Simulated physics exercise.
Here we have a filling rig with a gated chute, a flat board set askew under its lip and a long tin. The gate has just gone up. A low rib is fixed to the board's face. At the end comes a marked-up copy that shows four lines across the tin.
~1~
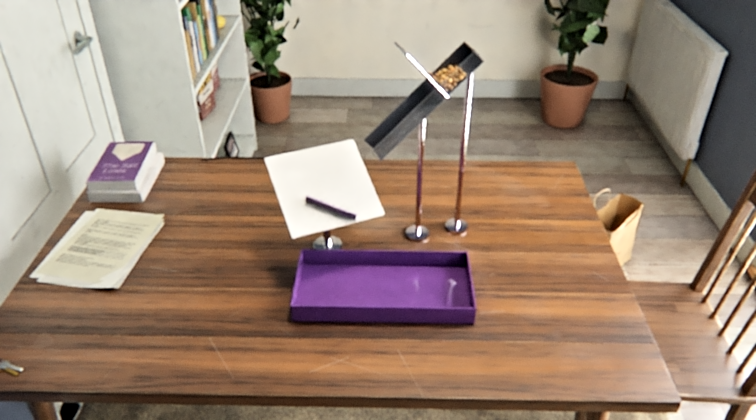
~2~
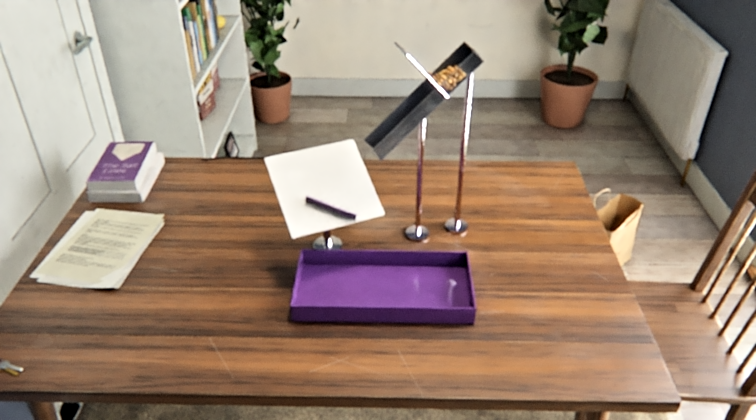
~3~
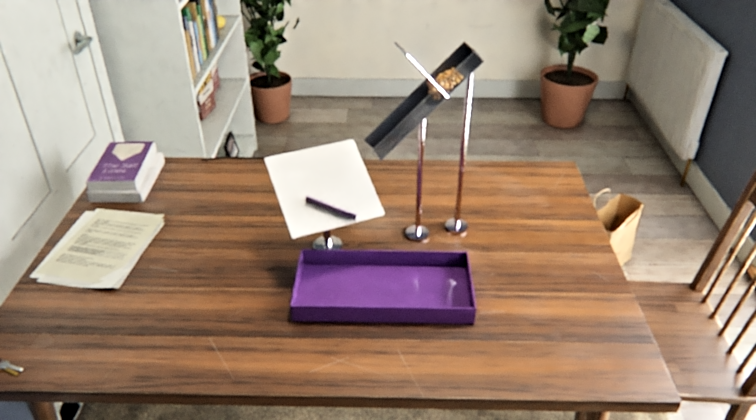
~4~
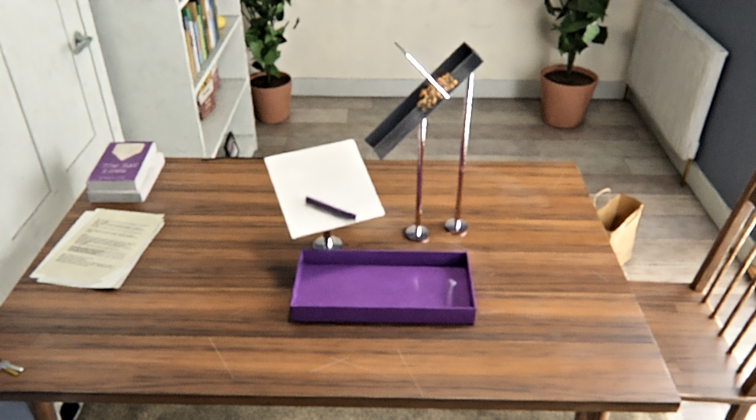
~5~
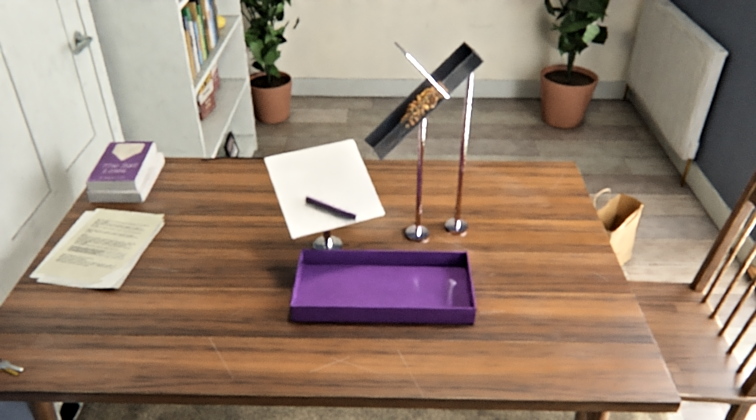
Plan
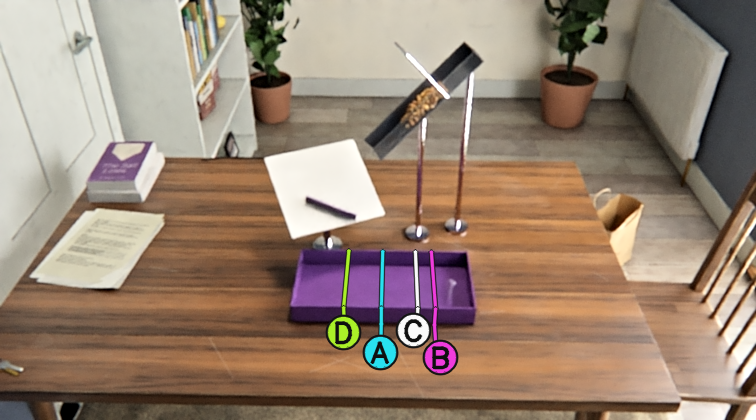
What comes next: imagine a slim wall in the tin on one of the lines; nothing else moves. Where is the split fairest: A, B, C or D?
A.
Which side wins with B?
Left.
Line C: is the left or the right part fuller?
More lands on the left.
On the marked copy, line A crosses the front rim at (381, 307); line B crosses the front rim at (435, 308); line C crosses the front rim at (417, 307); line D crosses the front rim at (343, 306).
For line A, of what is caught, close to half on the left of the divider, close to half on the right.
For line B, of what is caught, all but a few on the left of the divider, only a few on the right.
For line C, of what is caught, all but a few on the left of the divider, a small share on the right.
For line D, of what is caught, a small share on the left of the divider, all but a few on the right.
